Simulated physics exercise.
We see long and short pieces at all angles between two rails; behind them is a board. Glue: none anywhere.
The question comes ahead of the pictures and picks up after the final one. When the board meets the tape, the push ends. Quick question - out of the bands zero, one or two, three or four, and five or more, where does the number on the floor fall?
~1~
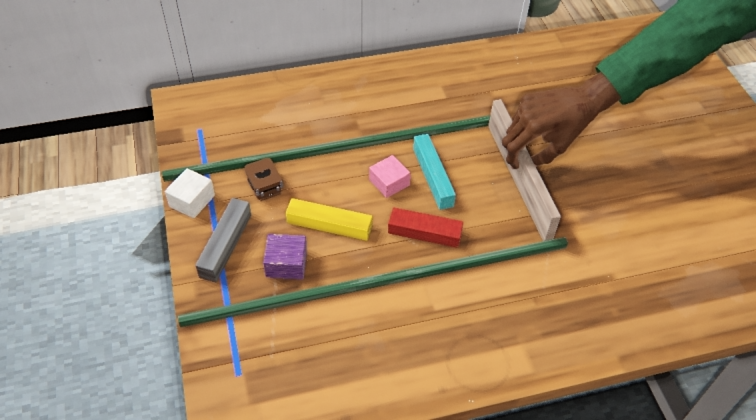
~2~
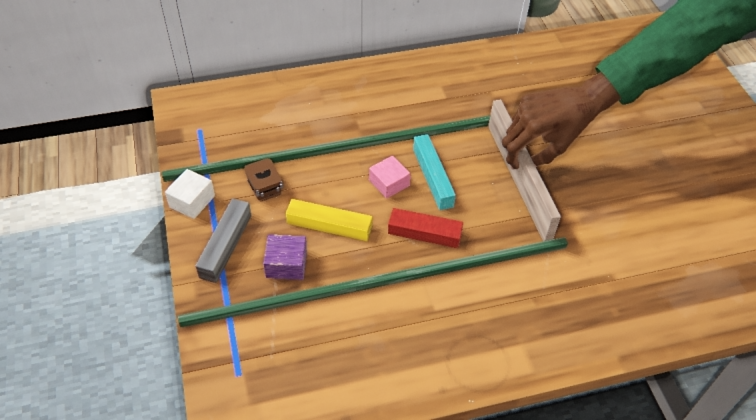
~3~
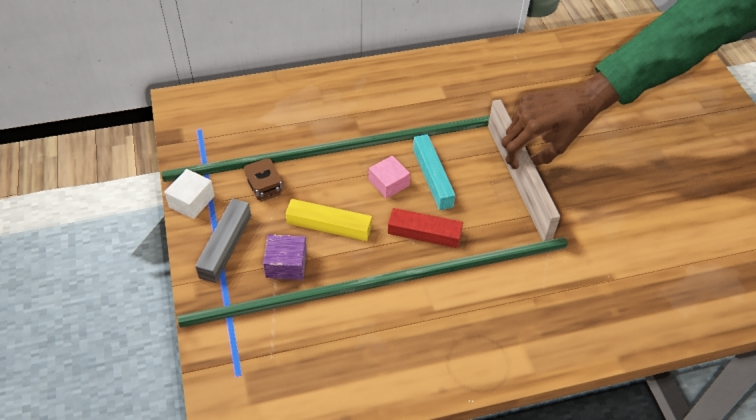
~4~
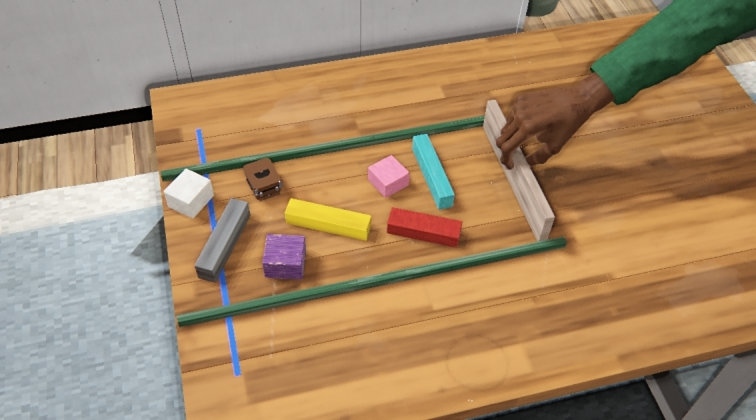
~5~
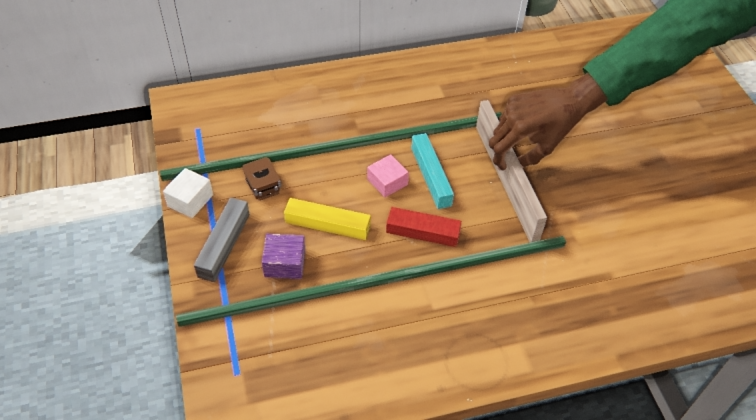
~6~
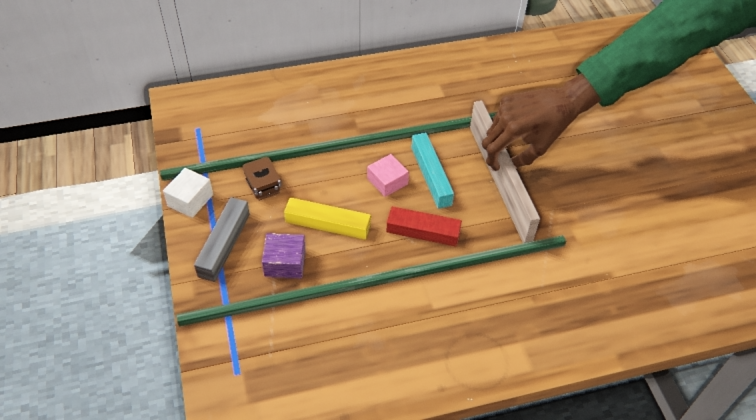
The band is three or four.
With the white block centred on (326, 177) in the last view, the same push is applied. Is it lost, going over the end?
Lab note: It goes off the edge.
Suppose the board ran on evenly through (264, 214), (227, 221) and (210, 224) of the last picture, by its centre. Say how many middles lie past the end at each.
0; 3; 4.
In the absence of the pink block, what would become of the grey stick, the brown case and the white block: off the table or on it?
Final state: Grey stick off, brown case in place, white block off.
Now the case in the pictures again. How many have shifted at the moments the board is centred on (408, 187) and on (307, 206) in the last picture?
Tally: First 4; then 8.
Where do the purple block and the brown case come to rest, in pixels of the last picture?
Purple block: About (175, 293); brown case: About (173, 184).
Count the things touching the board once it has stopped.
2.
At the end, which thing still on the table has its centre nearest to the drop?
The one in question is the purple block.
Soon after, none off yet; white block at rest near (189, 193); grey stick at rest near (223, 238); brown case at rest near (262, 180).
After that, none off yet; white block moving near (179, 189); grey stick displaced a little near (207, 237); brown case displaced a little near (245, 177).
In the end, the number that fall off is three or four; gone, yellow stick, grey stick and white block.
